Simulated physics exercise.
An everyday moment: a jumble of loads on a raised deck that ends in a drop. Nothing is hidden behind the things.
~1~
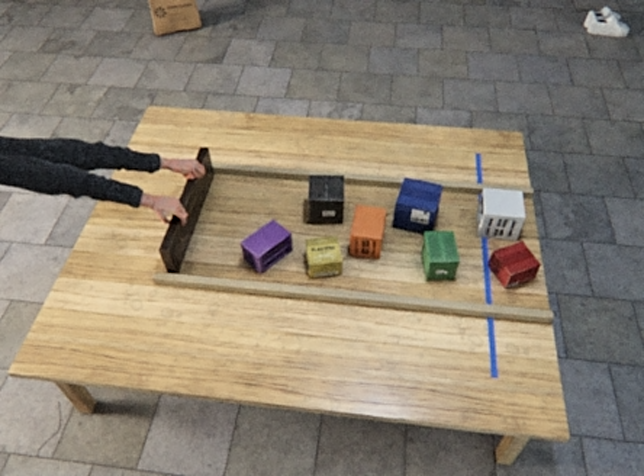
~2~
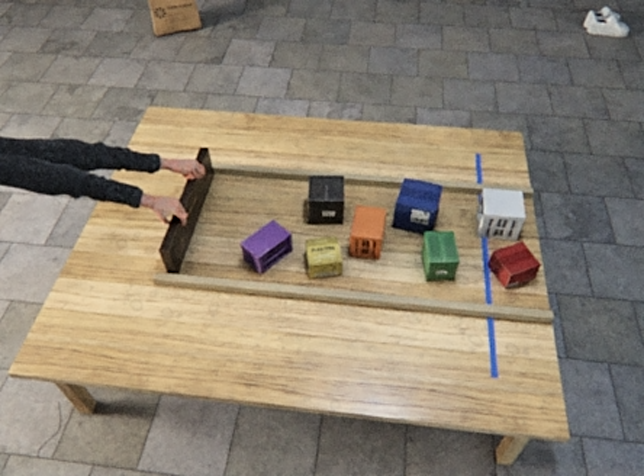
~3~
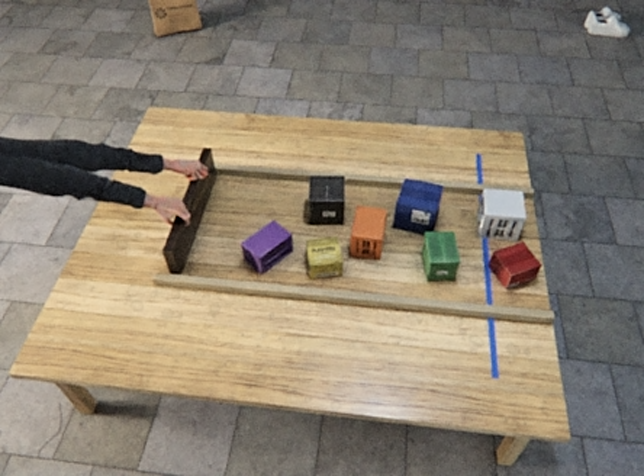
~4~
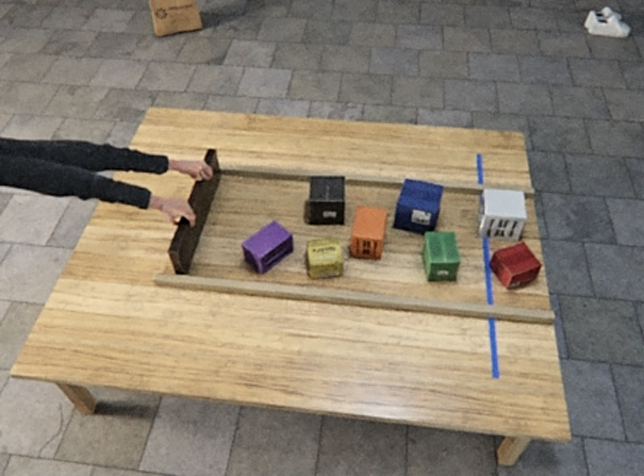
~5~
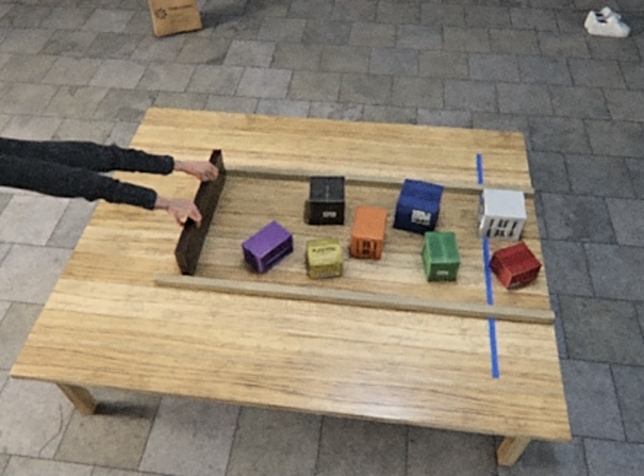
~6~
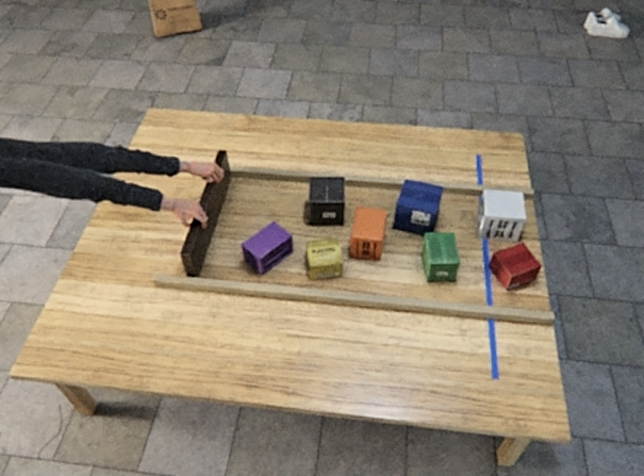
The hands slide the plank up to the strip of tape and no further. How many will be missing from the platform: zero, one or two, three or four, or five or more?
As it turns out, the number that fall off is three or four.
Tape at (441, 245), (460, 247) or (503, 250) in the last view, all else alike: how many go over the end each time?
In that order 1, 2 and 6.
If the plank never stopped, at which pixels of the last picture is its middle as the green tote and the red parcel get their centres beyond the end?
Its middle is around (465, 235) and around (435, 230).
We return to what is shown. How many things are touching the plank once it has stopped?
In contact: 2.
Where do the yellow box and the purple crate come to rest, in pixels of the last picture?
The yellow box at (537, 285), the purple crate at (504, 265).
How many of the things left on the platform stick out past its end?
Overhanging: 2.
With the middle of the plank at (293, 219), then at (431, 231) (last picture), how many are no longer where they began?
The counts are 2 and 8.
Early on, none off yet; red parcel at rest near (515, 266); white crate at rest near (500, 216); green tote at rest near (440, 258).
A while later, none off yet; red parcel at rest near (515, 266); white crate at rest near (500, 216); green tote travelled about its own width near (469, 269).
Finally, the number that fall off is three or four; lost, blue parcel, green tote, white crate and red parcel.
